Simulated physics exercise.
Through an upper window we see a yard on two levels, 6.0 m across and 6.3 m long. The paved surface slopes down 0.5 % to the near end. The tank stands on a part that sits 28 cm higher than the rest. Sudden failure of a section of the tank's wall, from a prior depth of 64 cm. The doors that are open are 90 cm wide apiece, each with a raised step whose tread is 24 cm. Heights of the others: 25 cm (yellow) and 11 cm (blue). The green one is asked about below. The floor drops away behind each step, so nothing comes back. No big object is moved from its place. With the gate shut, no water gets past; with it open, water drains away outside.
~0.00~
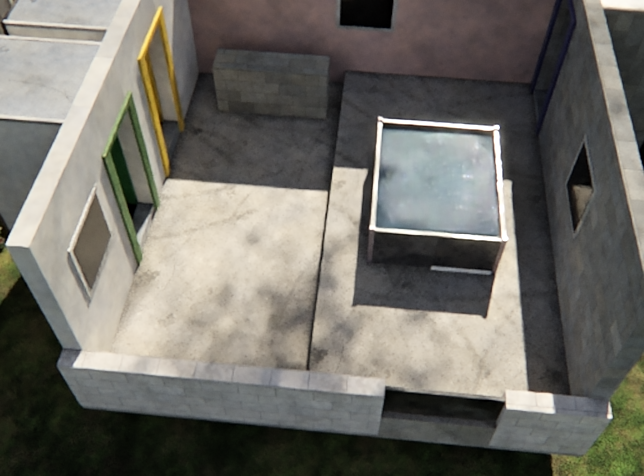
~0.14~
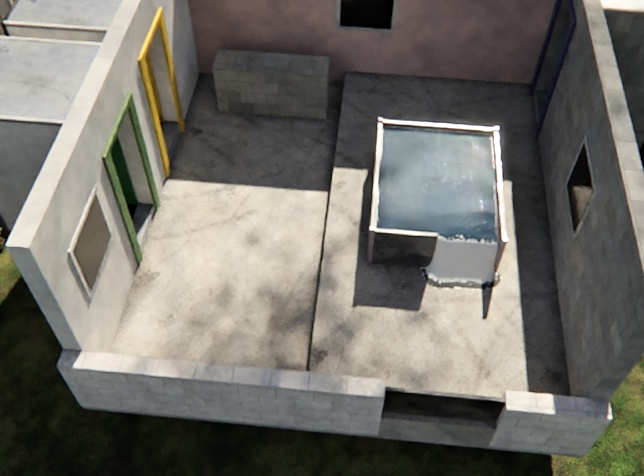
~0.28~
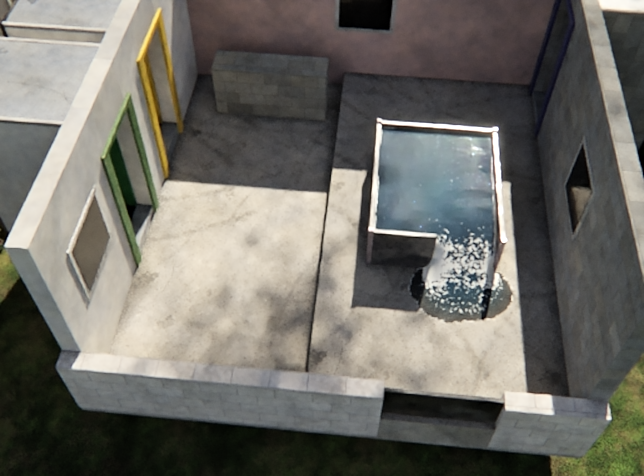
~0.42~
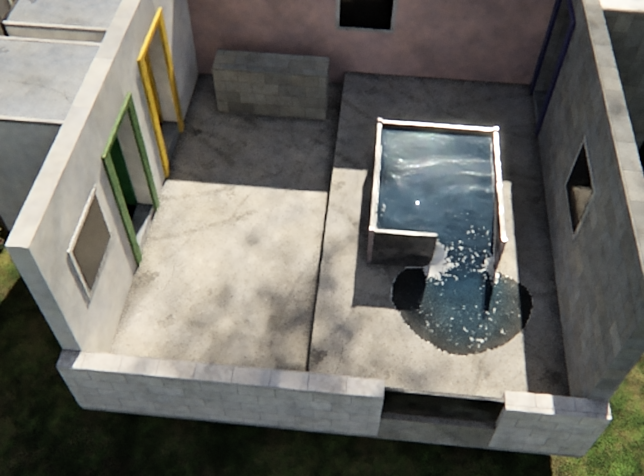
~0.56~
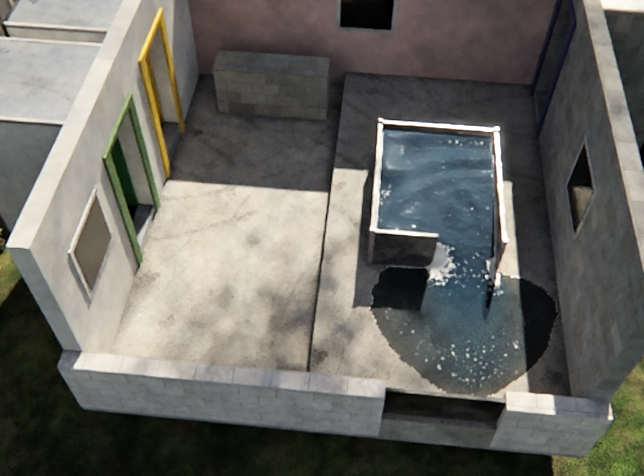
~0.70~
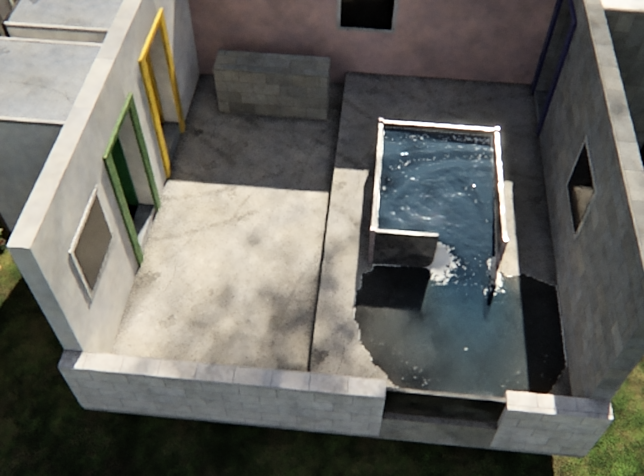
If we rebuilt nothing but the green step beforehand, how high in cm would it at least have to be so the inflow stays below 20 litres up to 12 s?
It would have to reach roughly 6.5 cm.
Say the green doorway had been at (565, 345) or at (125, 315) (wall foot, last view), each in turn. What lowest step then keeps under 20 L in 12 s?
Roughly 22 cm, then roughly 14.0 cm.
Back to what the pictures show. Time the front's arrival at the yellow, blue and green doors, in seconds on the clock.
Times: Yellow 4.5 s, blue 4.5 s, green 3.6 s.
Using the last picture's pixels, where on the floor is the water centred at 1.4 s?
Centre of the water: Approx. (444, 250) px.
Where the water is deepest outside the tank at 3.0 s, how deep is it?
About 27 cm.
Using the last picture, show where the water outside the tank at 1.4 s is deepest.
Near (571, 418).
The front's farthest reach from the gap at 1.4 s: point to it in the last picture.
The farthest wet point sits near (294, 401) in the last view.
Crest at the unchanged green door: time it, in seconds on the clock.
Some 4.5 s, more or less.
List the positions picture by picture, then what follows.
In the first picture, the tank at (437, 180) is whole and still, 64 cm deep; the green door at (135, 188) is dry.
In the second picture, the front is at (433, 281), 0.3 m from the gap at (464, 257); 0.2 m2 of floor is wet, 64 cm left at the back.
In the third picture, water pours out at (463, 260) and has run 0.8 m, to (445, 316); about 10 cm deep outside, 64 cm at the back.
In the fourth picture, the gap is at (463, 260), the front 1.3 m out at (446, 347); the back of the tank holds 64 cm.
In the fifth picture, water pours out at (464, 260) and has run 1.9 m, to a hidden place; about 4 cm deep outside, 62 cm at the back.
In the sixth picture, the gap is at (464, 259), the front 2.1 m out at a hidden place; the back of the tank holds 56 cm; 3.6 m in a straight line remain to the green door at (136, 189).
After 1.4 s water covers 15 % of the floor, deepest (46 cm) near (571, 418); it has not reached the green door.
After 3.0 s water covers 35 % of the floor, deepest (27 cm) near (494, 359); it has not reached the green door.
After 12.0 s water covers 95 % of the floor, deepest (16 cm) near (189, 112); 6 cm at the green door, 0 litres in over its 16 cm step.
At the green door as built, the water arrived by 3.7 s and peaked near 11 cm at 4.4 s.
Run again over the same 12 s with other heights there, 30 litres in over 5.5 cm, 10 litres over 7.5 cm. The limit of 20 litres is kept from about 6.5 cm up.
